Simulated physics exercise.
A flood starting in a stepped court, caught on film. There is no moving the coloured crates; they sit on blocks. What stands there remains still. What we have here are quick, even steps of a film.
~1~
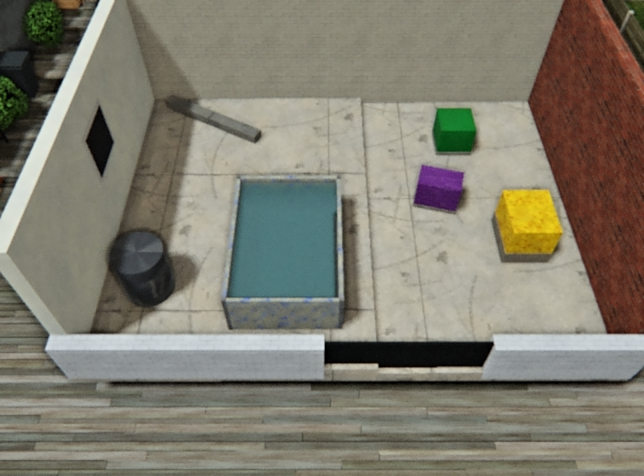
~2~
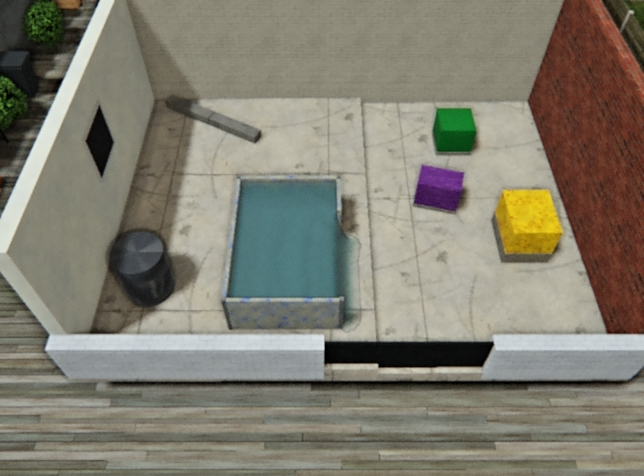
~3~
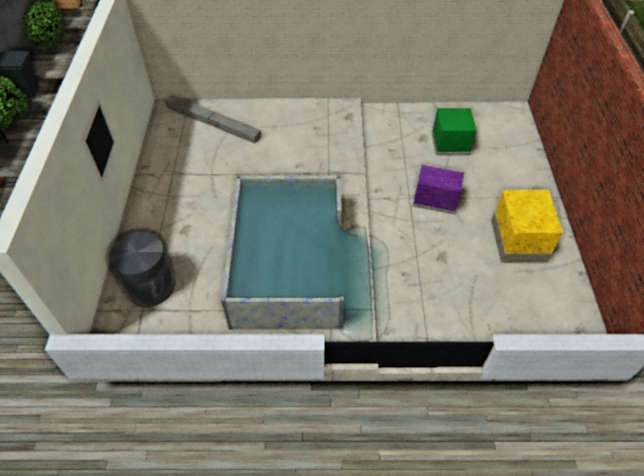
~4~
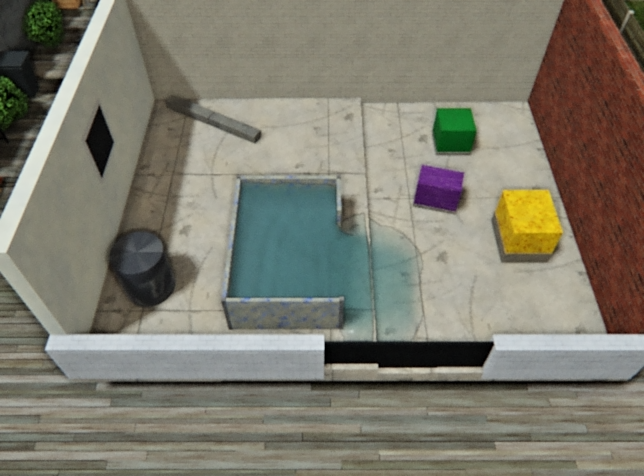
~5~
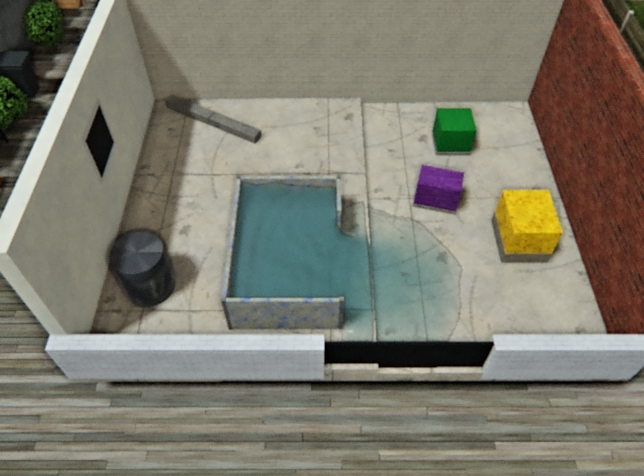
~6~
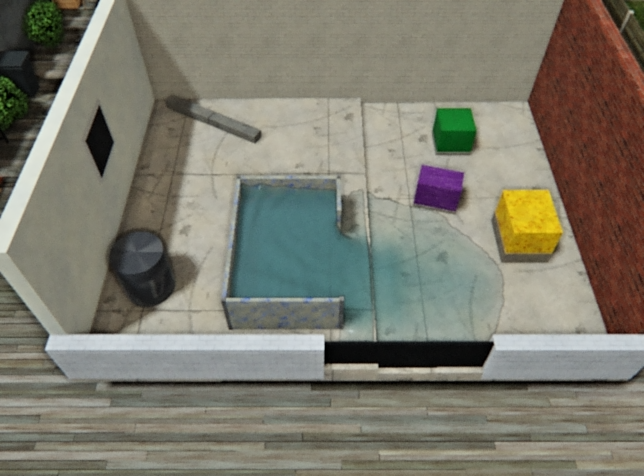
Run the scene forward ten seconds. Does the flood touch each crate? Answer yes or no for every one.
Yellow crate: Yes; green crate: Yes; purple crate: Yes.
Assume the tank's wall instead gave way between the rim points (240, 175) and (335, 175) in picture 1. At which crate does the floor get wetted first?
My pick is the green one.
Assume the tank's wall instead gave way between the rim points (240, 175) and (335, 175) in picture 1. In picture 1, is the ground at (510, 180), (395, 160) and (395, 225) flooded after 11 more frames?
Taken in turn, that's not reached, reached, and finally not reached.
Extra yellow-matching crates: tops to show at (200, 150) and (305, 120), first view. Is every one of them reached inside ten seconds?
Outcome, in listed order: Is missed, is missed.
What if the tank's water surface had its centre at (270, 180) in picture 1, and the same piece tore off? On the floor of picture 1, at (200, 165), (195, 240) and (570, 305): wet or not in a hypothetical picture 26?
As listed: Dry, clear, under water.
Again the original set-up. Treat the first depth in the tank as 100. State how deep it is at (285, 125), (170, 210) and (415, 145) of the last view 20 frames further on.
At the three places, in the order asked: Around 0, 0 and 2 per cent.
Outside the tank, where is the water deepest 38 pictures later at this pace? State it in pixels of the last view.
My best guess is roughly (381, 358).
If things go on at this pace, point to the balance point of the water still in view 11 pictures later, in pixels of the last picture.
Centre point: Around (406, 282).
A moment on, water covers 25 % of the floor; the yellow crate water round its plinth, the green crate not reached, the purple crate water round its plinth.
Next, water covers 35 % of the floor; the yellow crate water round its plinth, the green crate water round its plinth, the purple crate water round its plinth.
Then, water covers 40 % of the floor; the yellow crate water round its plinth, the green crate water round its plinth, the purple crate water round its plinth.
Later, water covers 55 % of the floor; the yellow crate water round its plinth, the green crate water round its plinth, the purple crate water round its plinth.
In the end, water covers 60 % of the floor; the yellow crate was topped, the green crate was topped, the purple crate was topped.
